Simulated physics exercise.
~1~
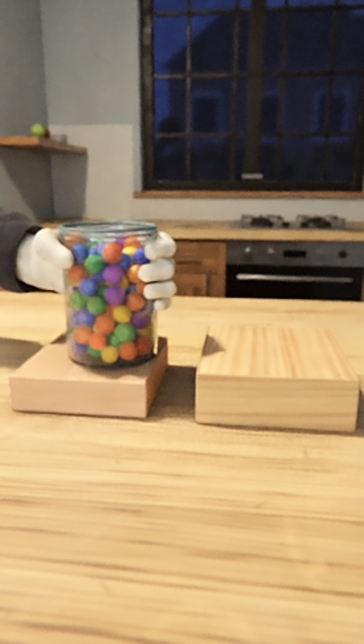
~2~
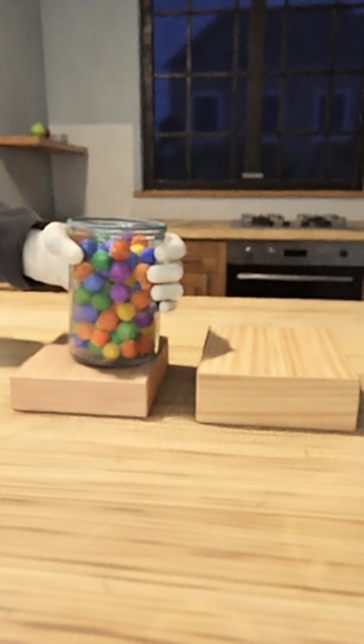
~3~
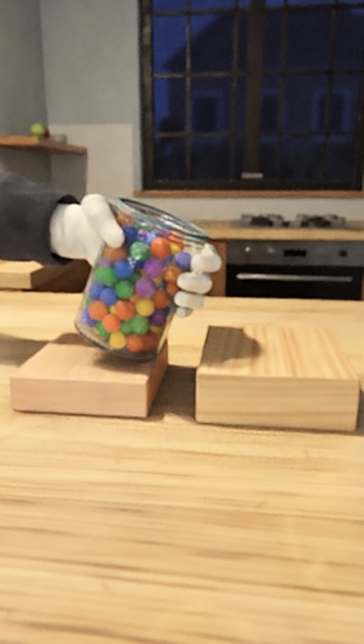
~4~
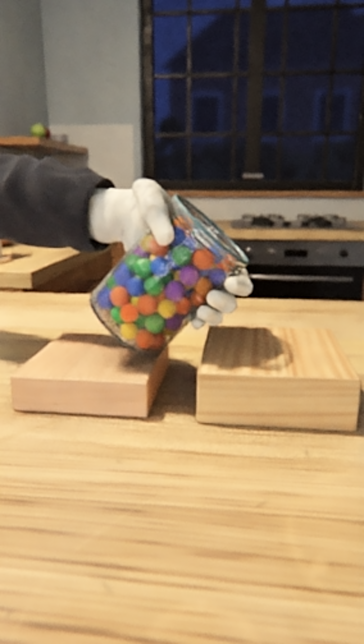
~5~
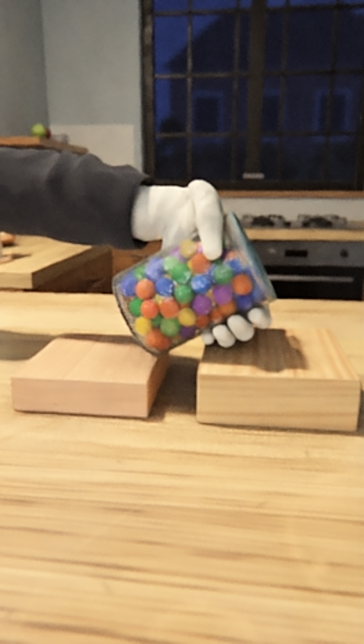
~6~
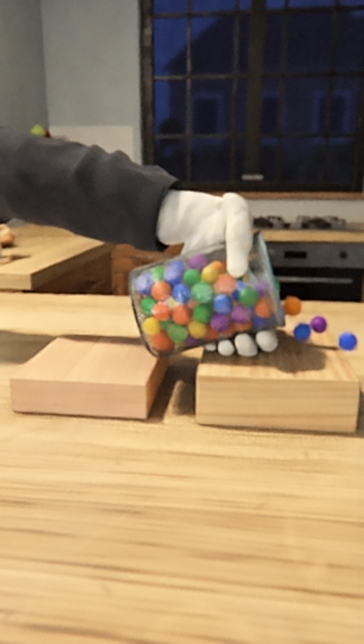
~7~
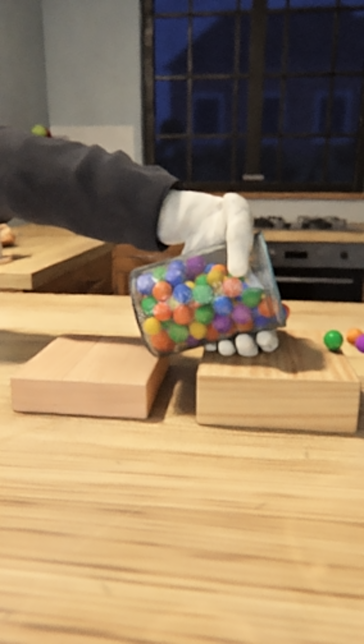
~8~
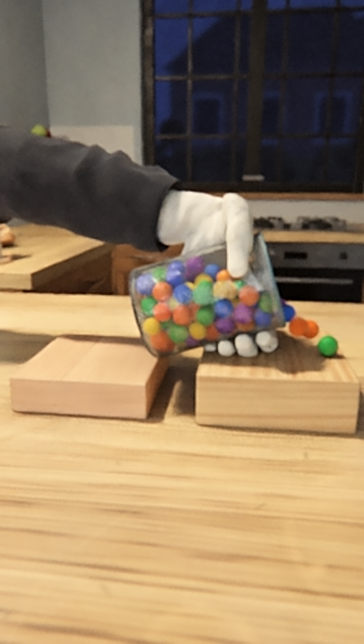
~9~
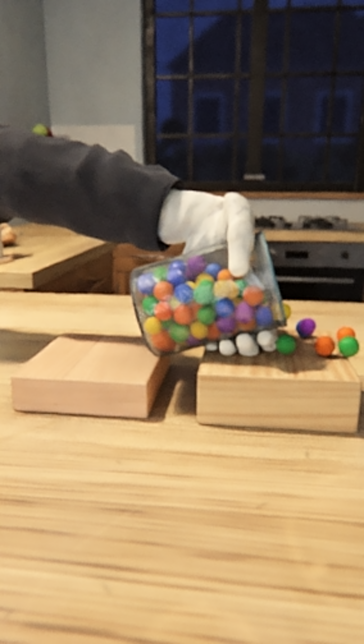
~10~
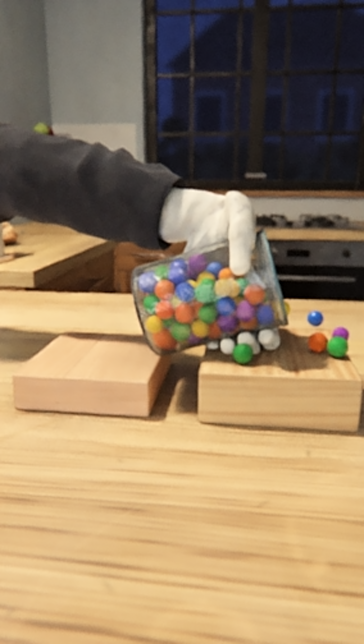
A jar of colorful gumballs is tilted right by a gloved hand, spilling a few.
